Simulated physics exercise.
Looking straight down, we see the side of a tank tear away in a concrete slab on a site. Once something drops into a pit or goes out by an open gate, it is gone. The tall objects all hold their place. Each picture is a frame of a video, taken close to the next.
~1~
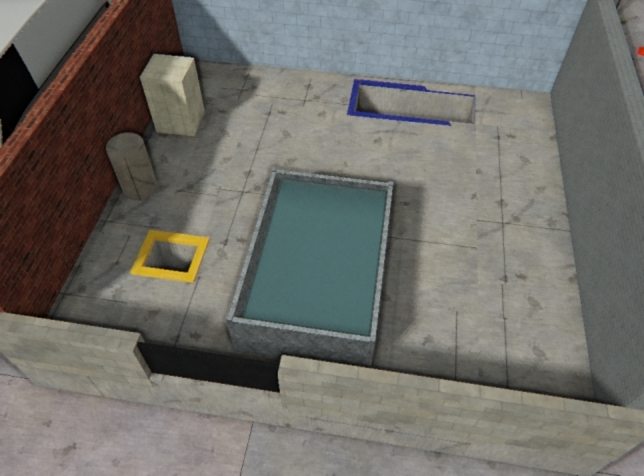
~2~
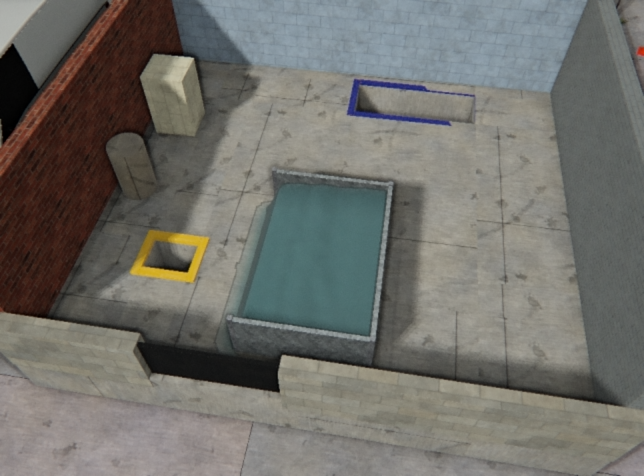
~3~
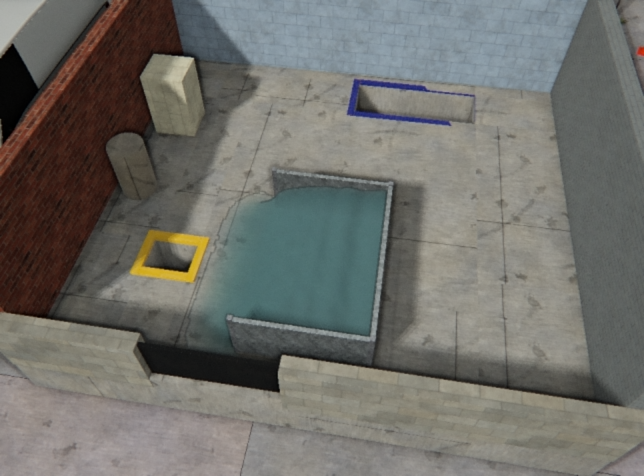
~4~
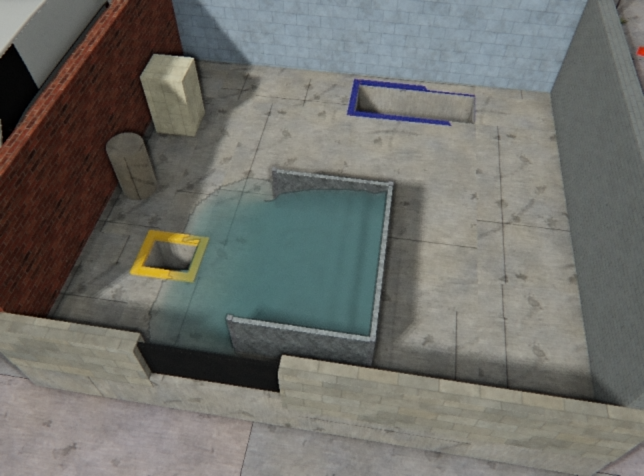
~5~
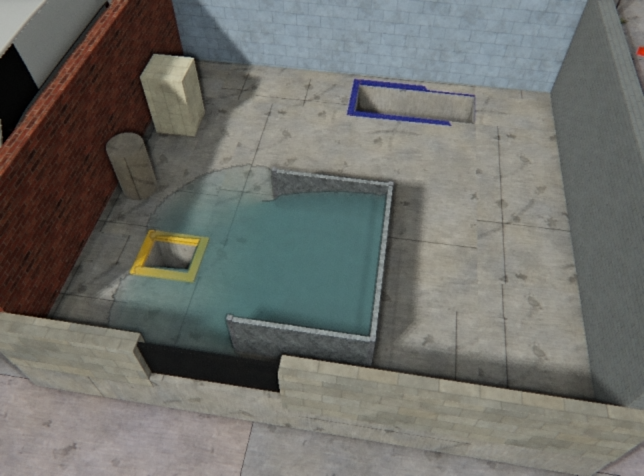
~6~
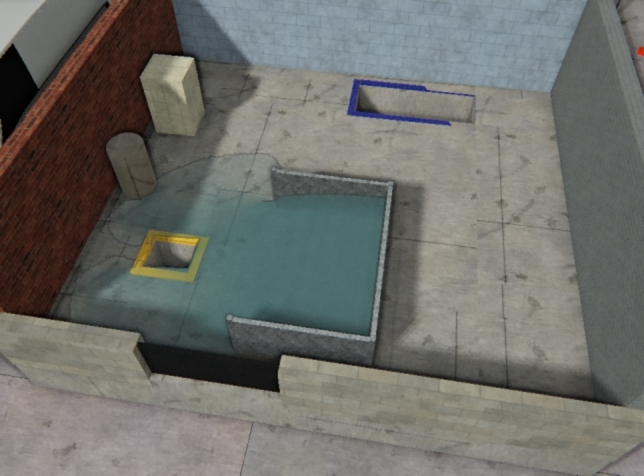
On a walled concrete slab, water pours from a tank's open left side and spreads around a yellow-rimmed pit.
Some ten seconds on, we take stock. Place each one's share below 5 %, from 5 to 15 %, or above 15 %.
Placed: The gate lands below 5 %; the yellow pit lands above 15 %; the blue pit lands from 5 to 15 %.
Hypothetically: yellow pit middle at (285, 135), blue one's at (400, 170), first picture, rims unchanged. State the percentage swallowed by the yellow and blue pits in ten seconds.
Roughly: Yellow pit 8 %, blue pit 8 %.
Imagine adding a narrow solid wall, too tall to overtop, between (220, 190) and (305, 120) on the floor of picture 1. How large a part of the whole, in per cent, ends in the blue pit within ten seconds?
Blue: 8 %.
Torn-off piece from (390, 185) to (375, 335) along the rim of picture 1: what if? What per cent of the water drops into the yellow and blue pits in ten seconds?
Yellow about 0 %, blue about 40 %.
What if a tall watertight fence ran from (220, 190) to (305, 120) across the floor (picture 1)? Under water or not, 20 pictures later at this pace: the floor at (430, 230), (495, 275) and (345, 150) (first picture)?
Taken in turn, the three points are unsoaked, unsoaked and soaked.
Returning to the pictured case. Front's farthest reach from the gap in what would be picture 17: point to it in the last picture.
Roughly (183, 62).
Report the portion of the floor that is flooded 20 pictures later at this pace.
Estimated share: About 40 %.
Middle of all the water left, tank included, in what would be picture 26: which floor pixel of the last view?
I'd put my finger on (191, 231).
A moment on, water covers 25 % of the floor; the gate 0 %, the yellow pit 10 %, the blue pit 0 %.
Next, water covers 30 % of the floor; the gate 0 %, the yellow pit 17 %, the blue pit 0 %.
Then, water covers 40 % of the floor; the gate 0 %, the yellow pit 27 %, the blue pit 0 %.
Later, water covers 65 % of the floor; the gate 0 %, the yellow pit 34 %, the blue pit 4 %.
In the end, water covers 75 % of the floor; the gate 0 %, the yellow pit 35 %, the blue pit 11 %.
